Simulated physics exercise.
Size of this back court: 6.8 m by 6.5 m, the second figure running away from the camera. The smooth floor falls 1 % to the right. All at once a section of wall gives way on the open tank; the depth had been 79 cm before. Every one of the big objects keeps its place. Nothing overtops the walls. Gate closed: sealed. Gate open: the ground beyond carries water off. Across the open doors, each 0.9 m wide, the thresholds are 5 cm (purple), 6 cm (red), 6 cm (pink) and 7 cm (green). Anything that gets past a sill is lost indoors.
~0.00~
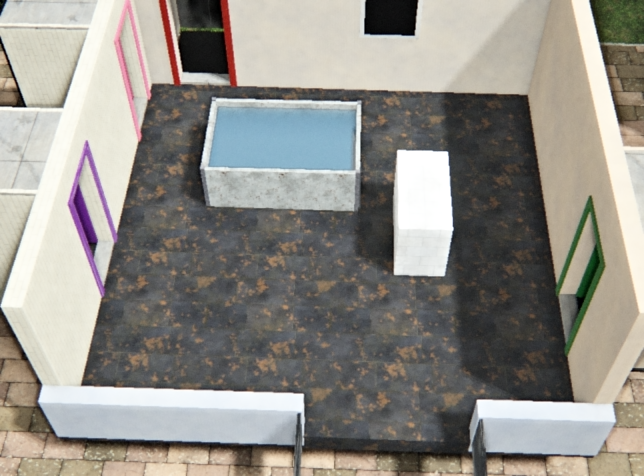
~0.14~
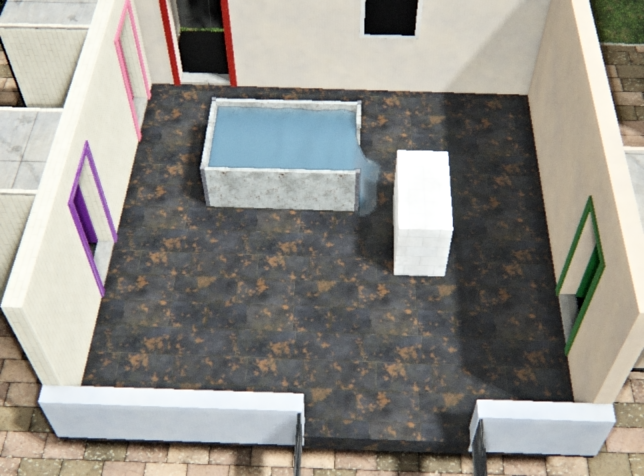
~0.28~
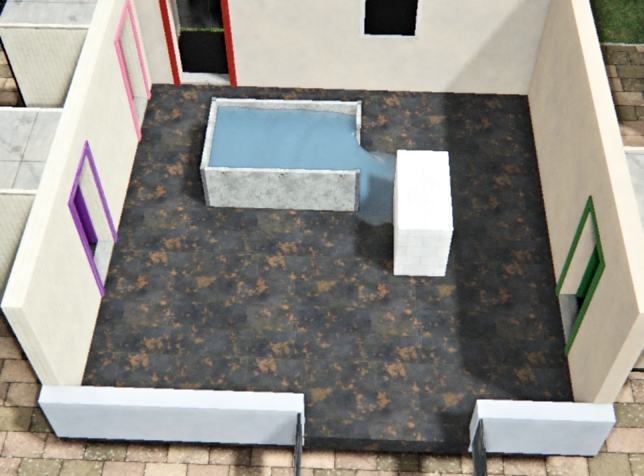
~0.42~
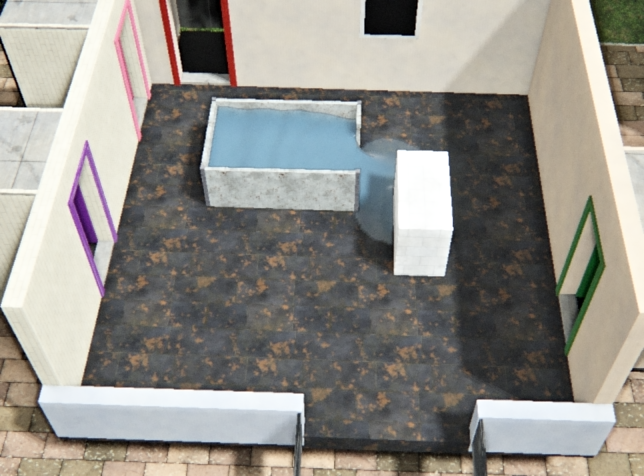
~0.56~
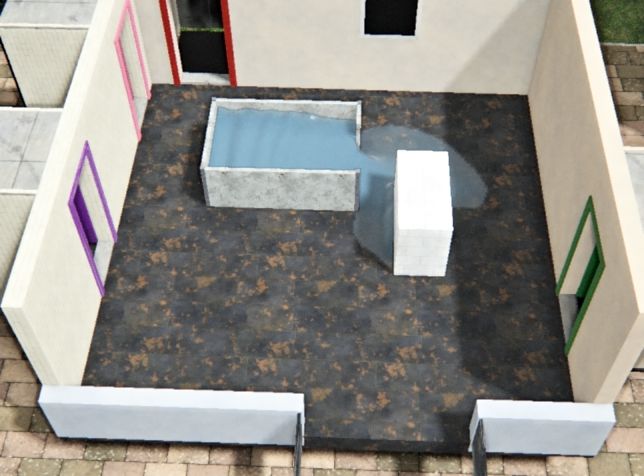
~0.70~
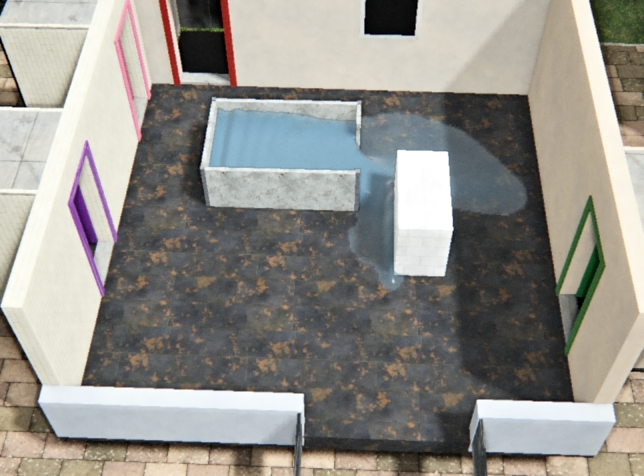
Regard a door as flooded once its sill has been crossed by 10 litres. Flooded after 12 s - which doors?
Result: For the purple door I'd say within the limit; for the red door I'd say above the limit; for the pink door I'd say above the limit; for the green door I'd say within the limit.
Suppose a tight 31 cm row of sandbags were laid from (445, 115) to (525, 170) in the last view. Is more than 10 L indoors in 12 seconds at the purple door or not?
Limit check - purple: Pass, within.
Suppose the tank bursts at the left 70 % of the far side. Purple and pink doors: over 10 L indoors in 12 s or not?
Measured against that limit, purple comes out short of it and pink comes out beyond it.
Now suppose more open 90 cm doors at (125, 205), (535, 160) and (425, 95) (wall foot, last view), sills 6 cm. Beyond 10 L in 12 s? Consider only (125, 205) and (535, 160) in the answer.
Per doorway, in order: Insufficient / sufficient.
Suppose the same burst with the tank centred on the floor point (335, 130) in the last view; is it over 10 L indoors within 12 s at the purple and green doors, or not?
Measured against the limit, the purple door stays within it and the green door goes beyond it.
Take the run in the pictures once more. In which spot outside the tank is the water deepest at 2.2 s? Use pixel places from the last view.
Roughly (526, 109).
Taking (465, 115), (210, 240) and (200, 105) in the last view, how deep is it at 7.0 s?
Close to 10, 1 and 5 centimetres.
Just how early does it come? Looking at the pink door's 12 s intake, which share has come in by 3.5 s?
Some 0 in a hundred.
After 1.4 s water covers 25 % of the floor and is deepest (52 cm) near (383, 206); purple door not reached, red door not reached, pink door not reached, green door not reached.
After 2.2 s water covers 40 % of the floor and is deepest (48 cm) near (526, 109); purple door not reached, red door not reached, pink door not reached, green door 3 cm at the sill, 0 L in.
After 3.5 s water covers 60 % of the floor and is deepest (28 cm) near (515, 101); purple door not reached, red door not reached, pink door not reached, green door 5 cm at the sill, 0 L in.
After 7.0 s water covers 85 % of the floor and is deepest (14 cm) near (571, 417); purple door 2 cm at the sill, 0 L in, red door 8 cm at the sill, 3 L in, pink door 11 cm at the sill, 60 L in, green door 4 cm at the sill, 0 L in.
After 12.0 s water covers 95 % of the floor and is deepest (8 cm) near (383, 250); purple door 4 cm at the sill, 0 L in, red door 6 cm at the sill, 18 L in, pink door 5 cm at the sill, 76 L in, green door 8 cm at the sill, 1 L in.
